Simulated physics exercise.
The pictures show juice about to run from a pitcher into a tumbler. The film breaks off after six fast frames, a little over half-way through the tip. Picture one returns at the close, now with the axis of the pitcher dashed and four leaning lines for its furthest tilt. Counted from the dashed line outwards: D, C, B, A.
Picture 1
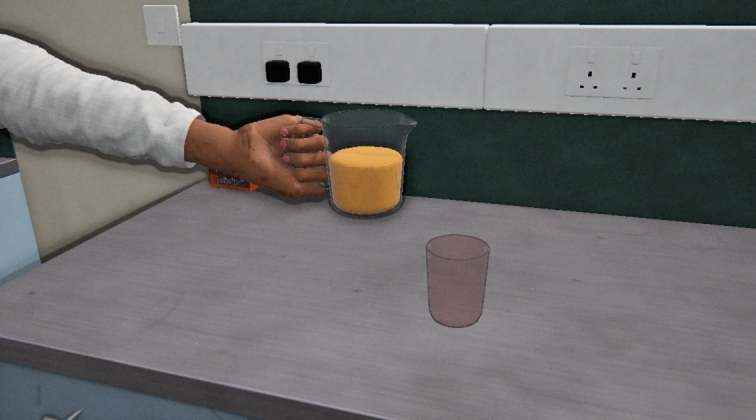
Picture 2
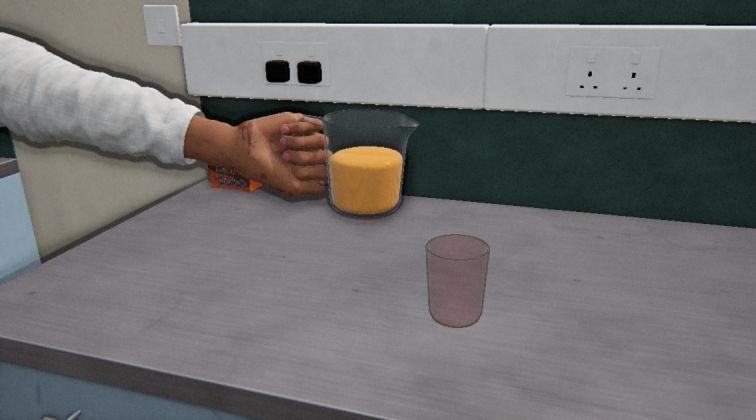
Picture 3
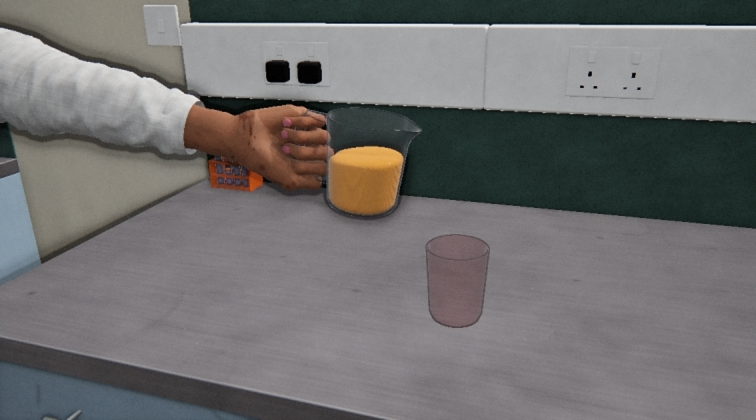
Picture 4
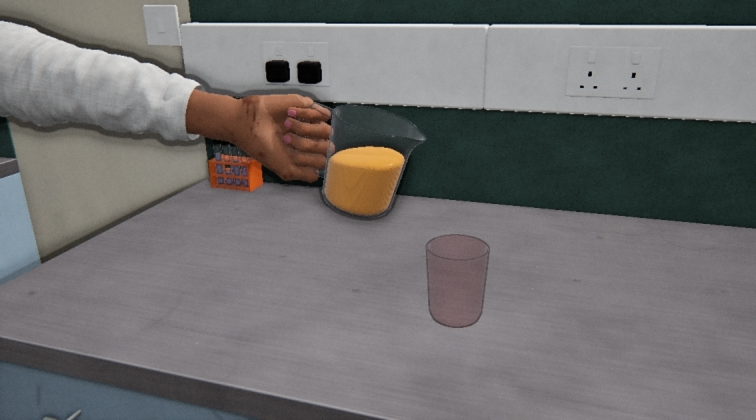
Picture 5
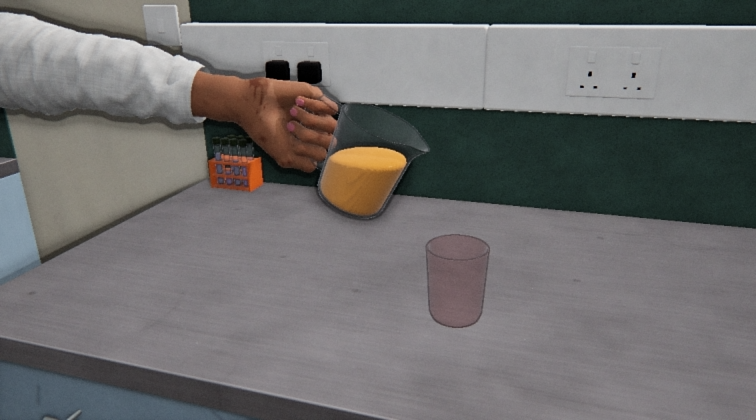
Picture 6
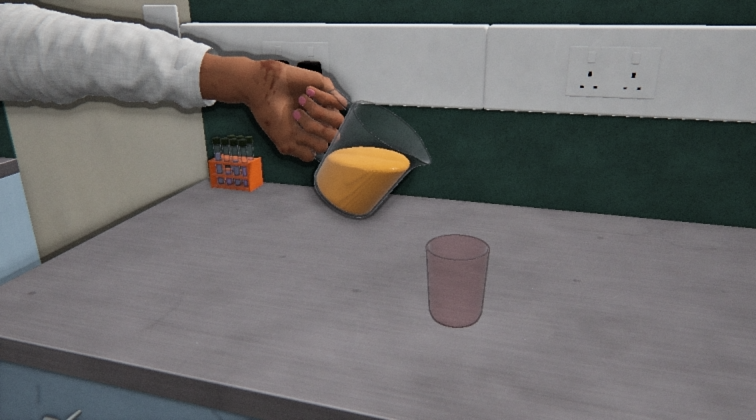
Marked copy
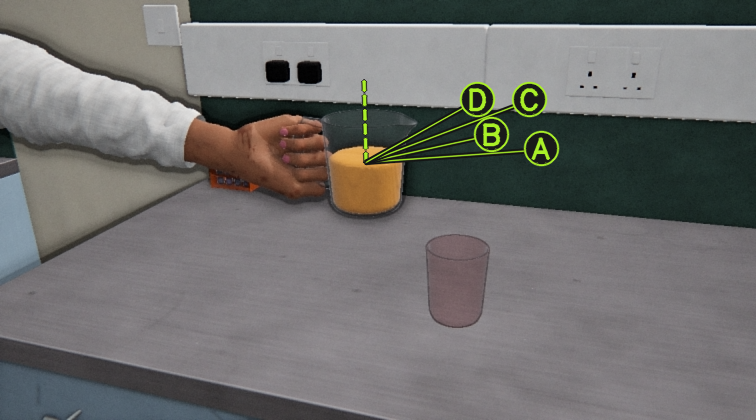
On a grey countertop, a hand gripping a glass pitcher of orange juice gradually tilts it rightward near an empty pinkish tumbler.
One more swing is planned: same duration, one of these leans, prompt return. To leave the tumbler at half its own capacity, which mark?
Best: B.
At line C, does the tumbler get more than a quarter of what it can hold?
Yes.
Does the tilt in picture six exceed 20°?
Yes, it does.
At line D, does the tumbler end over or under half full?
Under half.
On the marked copy, A at (524, 151); B at (474, 138); C at (514, 106); D at (462, 108).
With A, the tumbler ends with about 63 % of what it can hold; 7 % of the juice is spilt.
With B, the tumbler ends with about 50 % of what it can hold; 4 % of the juice is spilt.
With C, the tumbler ends with about 36 % of what it can hold.
With D, the tumbler ends with about 20 % of what it can hold.
